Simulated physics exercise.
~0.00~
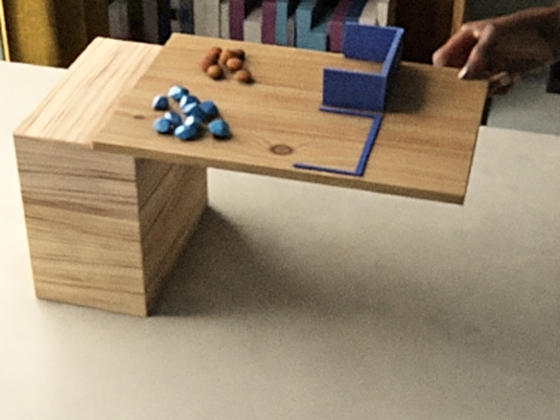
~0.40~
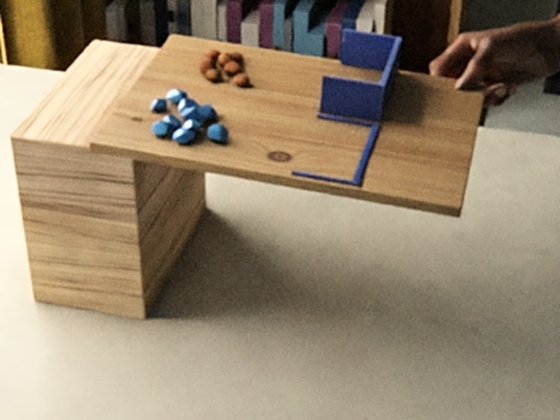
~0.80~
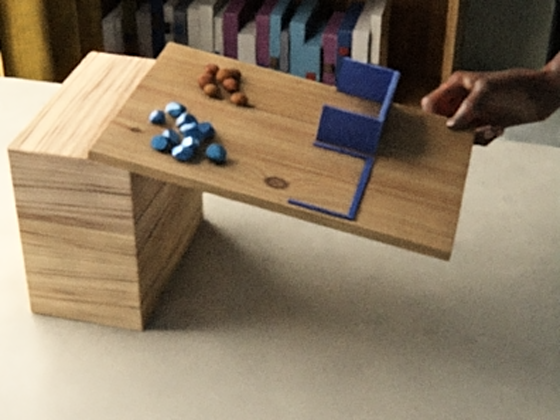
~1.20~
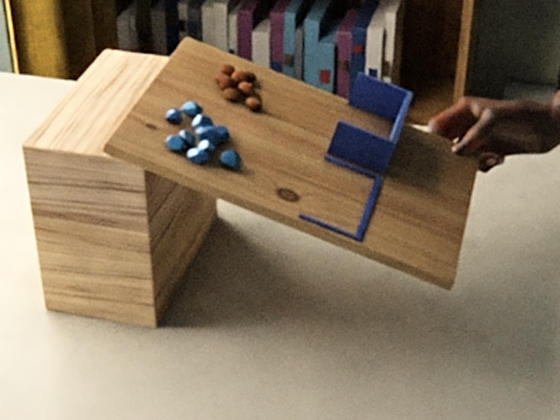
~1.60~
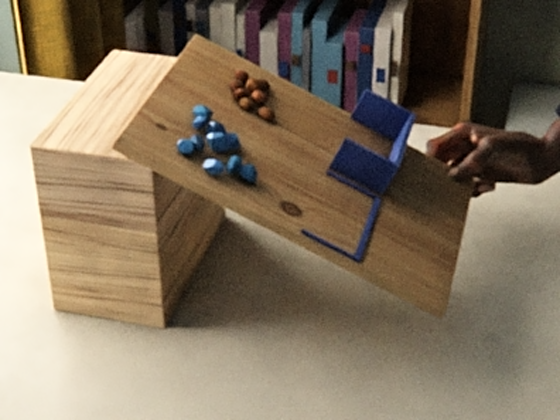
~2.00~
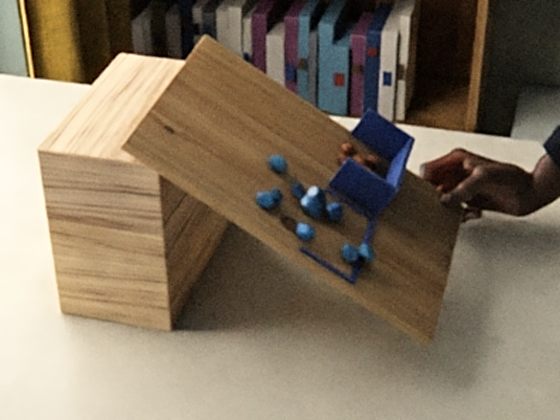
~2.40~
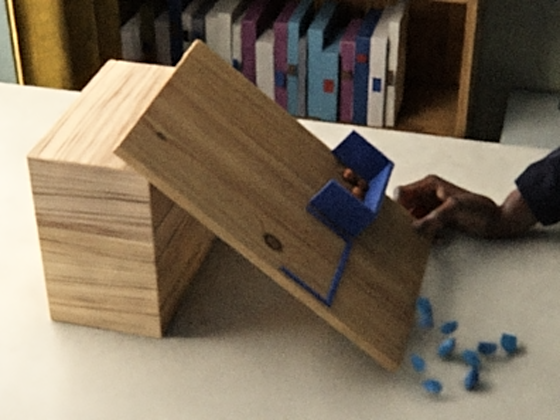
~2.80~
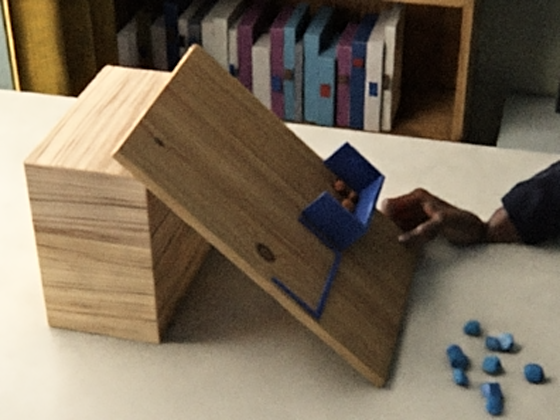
On a pale tabletop, a hand lowered one end of a wooden board propped on a block until the small blue and brown pieces slid down; the blue ones tumbled past their low bar onto the table, while the brown ones stayed caught behind their taller one.
